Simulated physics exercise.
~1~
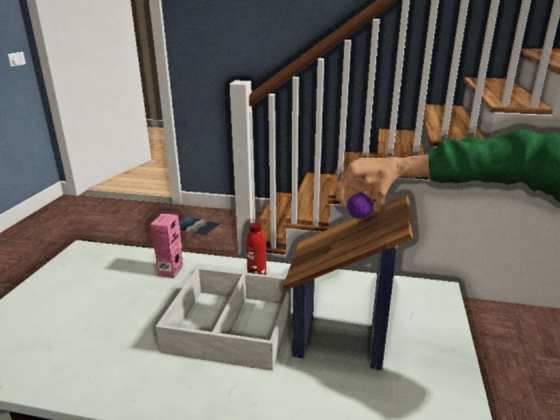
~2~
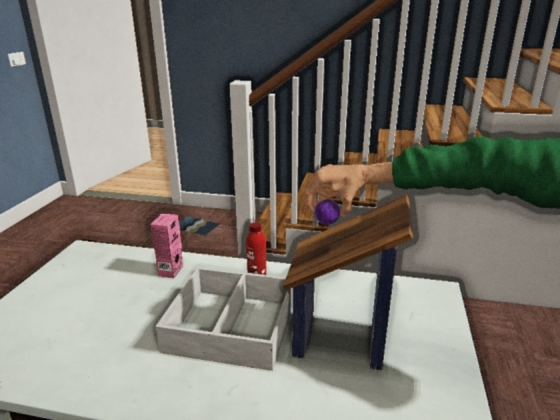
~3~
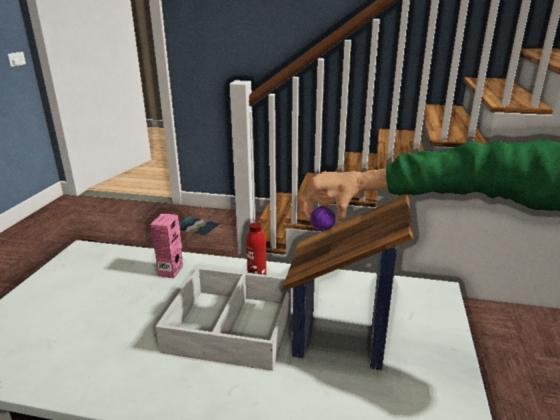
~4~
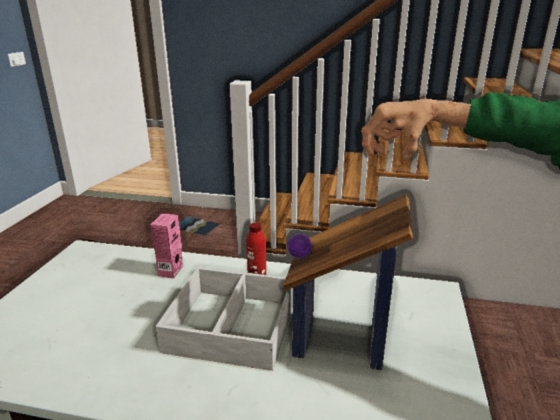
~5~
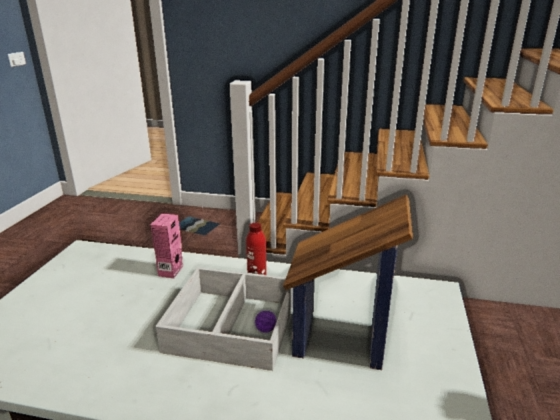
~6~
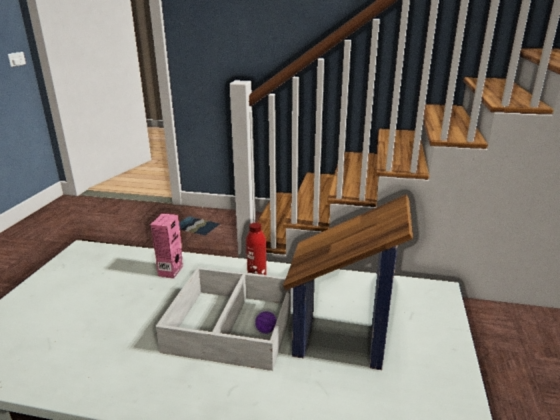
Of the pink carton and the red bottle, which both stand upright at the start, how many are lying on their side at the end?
None of them are lying on their side at the end. The pink carton and the red bottle both remain upright.
We see a hand in a green sleeve move a purple onion left above a sloping wooden board, then let go and withdraw. The onion ends up resting in the tray's nearer bay, beside the board, while the red bottle and pink carton stay in place.
